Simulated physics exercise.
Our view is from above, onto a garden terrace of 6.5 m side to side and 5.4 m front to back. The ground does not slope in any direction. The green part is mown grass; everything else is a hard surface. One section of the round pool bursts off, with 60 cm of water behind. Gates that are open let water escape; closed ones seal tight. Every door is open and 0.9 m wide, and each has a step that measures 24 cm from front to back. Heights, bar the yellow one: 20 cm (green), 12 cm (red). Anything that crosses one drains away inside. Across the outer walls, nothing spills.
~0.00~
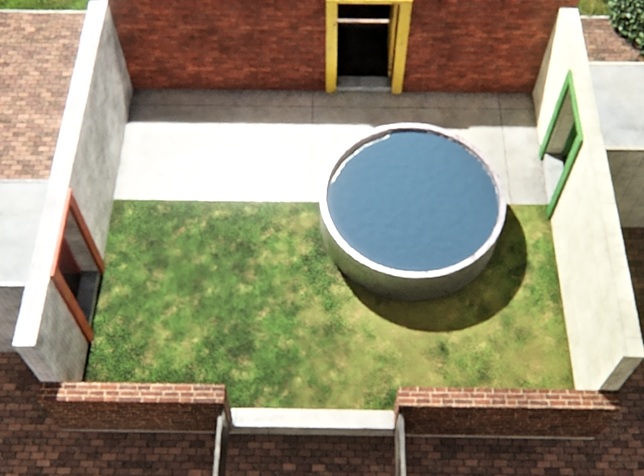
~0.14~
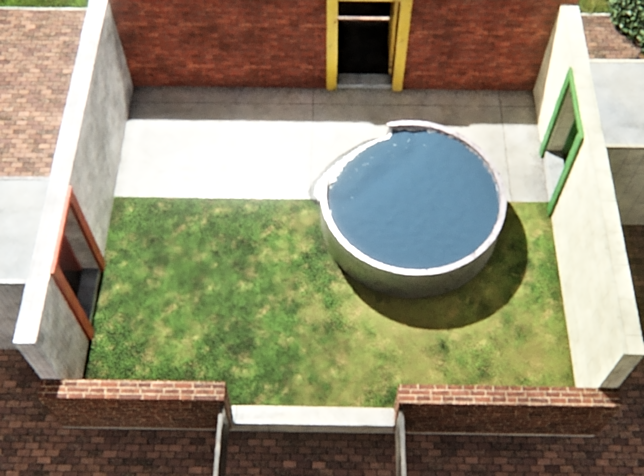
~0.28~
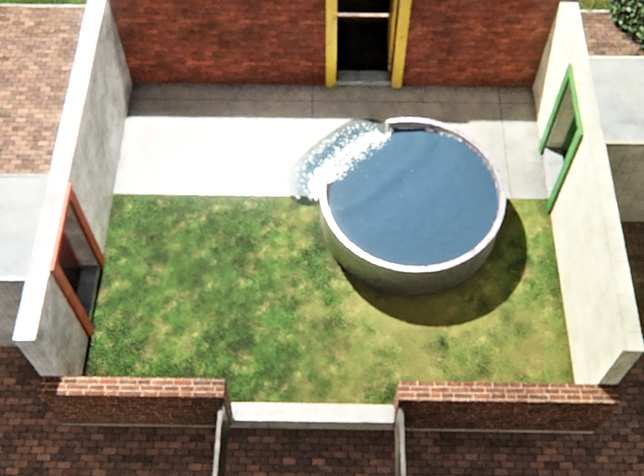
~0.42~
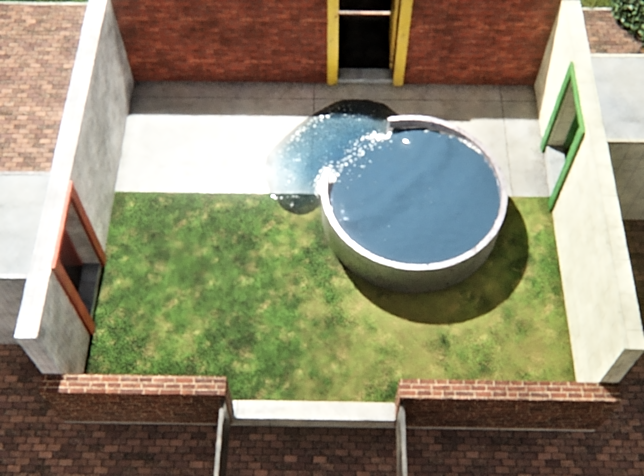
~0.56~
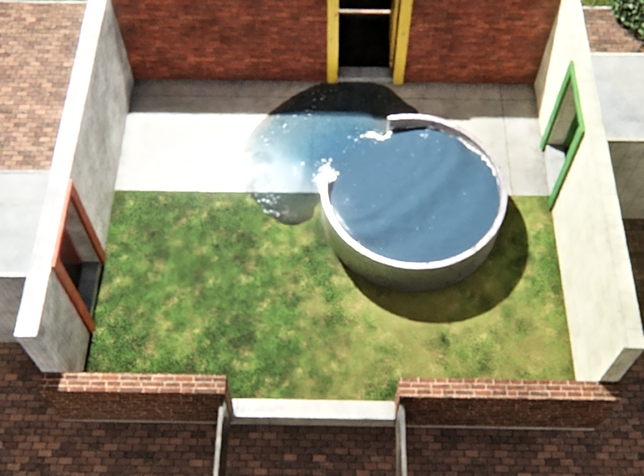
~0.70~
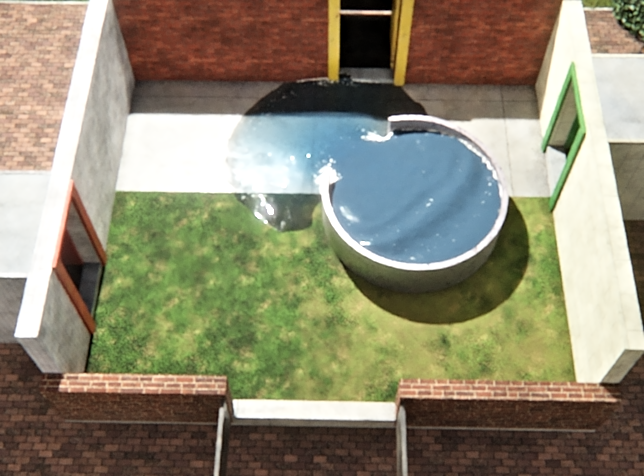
The clip opens on a walled terrace seen from above, with still water filling a round pool beside mown grass. A section of the pool's far left rim gives way and water pours through, foaming, then fans out across the pale paving, onto the grass edge and back to the yellow door.
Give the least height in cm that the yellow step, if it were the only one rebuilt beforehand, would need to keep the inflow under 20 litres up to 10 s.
A height of close to 21 cm would just do it.
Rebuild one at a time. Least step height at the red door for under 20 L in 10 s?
Red door - some 7.5 centimetres.
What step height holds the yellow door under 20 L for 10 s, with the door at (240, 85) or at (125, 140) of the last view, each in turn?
About 19 and 26 cm.
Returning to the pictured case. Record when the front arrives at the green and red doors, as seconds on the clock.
Green at 4.5 s, red at 3.2 s.
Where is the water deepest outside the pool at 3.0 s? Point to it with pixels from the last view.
Around (144, 96).
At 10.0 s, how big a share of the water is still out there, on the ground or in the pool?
Share still there: Approx. 88 percent.
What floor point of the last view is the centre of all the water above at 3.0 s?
About (312, 173).
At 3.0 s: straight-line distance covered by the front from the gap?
4.0 m.
After 1.4 s water covers 25 % of the floor, deepest (35 cm) near (313, 90); 20 cm at the yellow door, 20 litres in over its 9 cm step.
After 3.0 s water covers 40 % of the floor, deepest (36 cm) near (144, 96); 17 cm at the yellow door, 112 litres in over its 9 cm step.
After 10.0 s water covers 95 % of the floor, deepest (11 cm) near (81, 396); 7 cm at the yellow door, 168 litres in over its 9 cm step.
At the yellow door as built, the water arrived by 0.7 s and peaked near 21 cm at 1.6 s.
Run again over the same 10 s with other heights there, 41 litres in over 17.5 cm, 11 litres over 23.5 cm. The limit of 20 litres is kept from about 21 cm up.
